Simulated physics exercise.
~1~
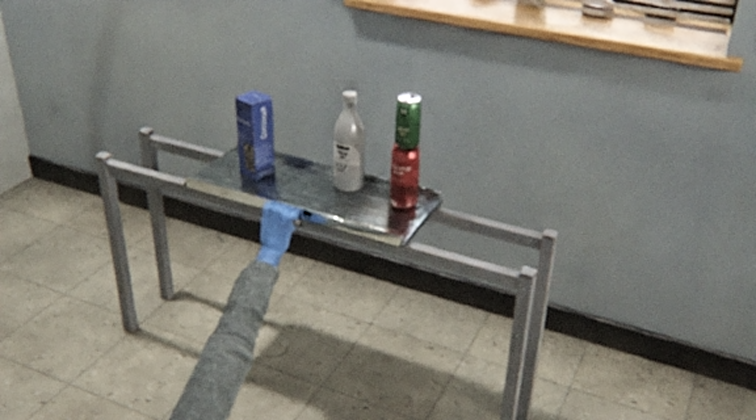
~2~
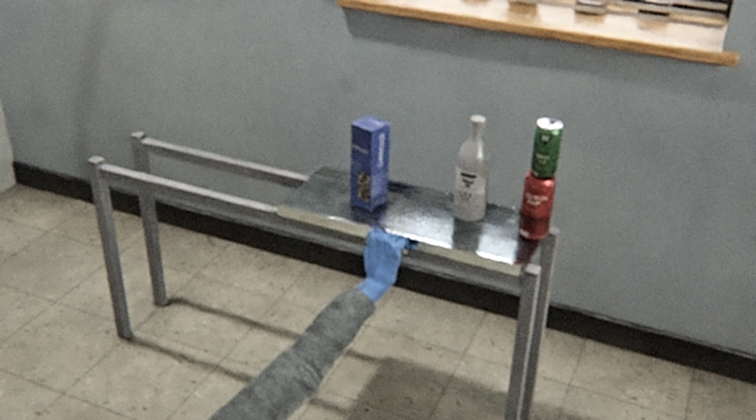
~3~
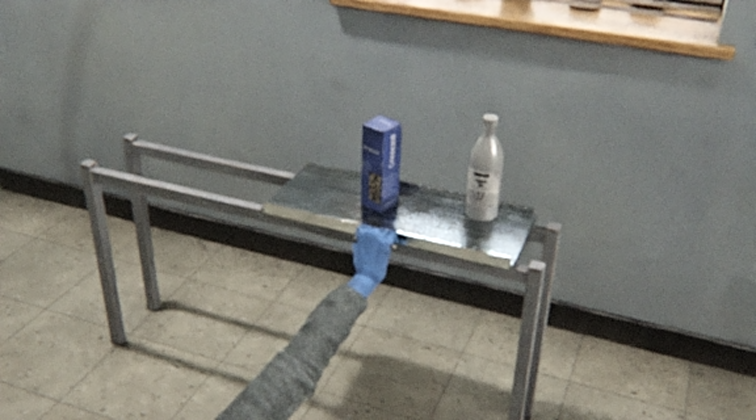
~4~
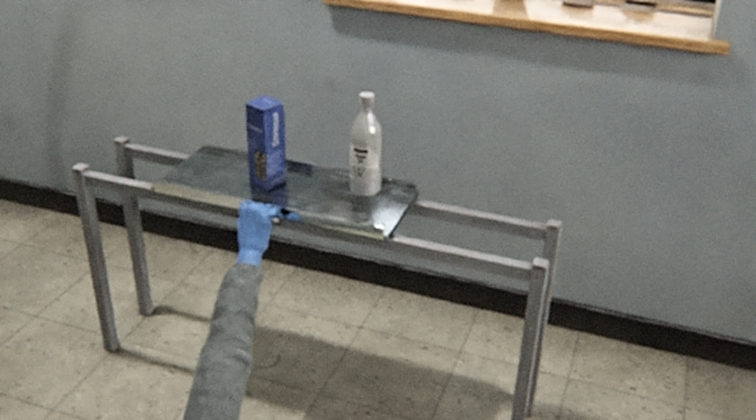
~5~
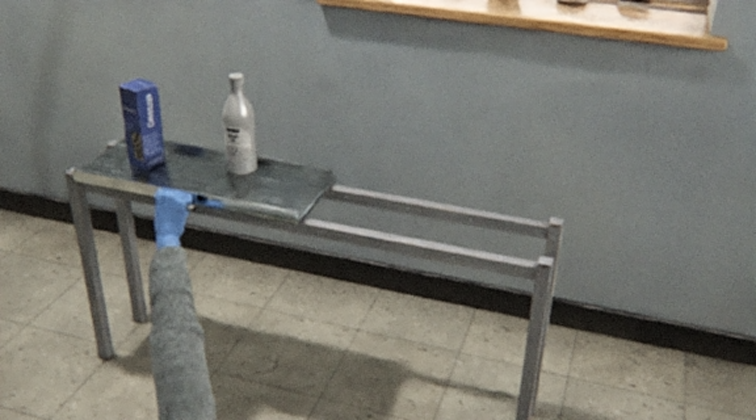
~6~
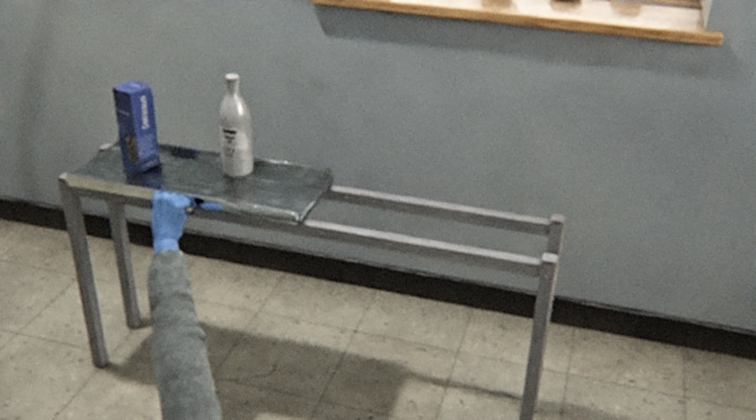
A dark, shiny tray slides along a gray metal frame, a blue-gloved hand at its front edge, carrying a blue carton, a white bottle and a green can stacked on a red can. The tray first travels right toward the end of the rails with everything still upright. Then both cans are gone from it, while the carton and bottle remain standing. The hand and tray head back left, crossing to the opposite end of the frame. There the tray comes to rest, with the carton and bottle upright and the two cans nowhere in view.
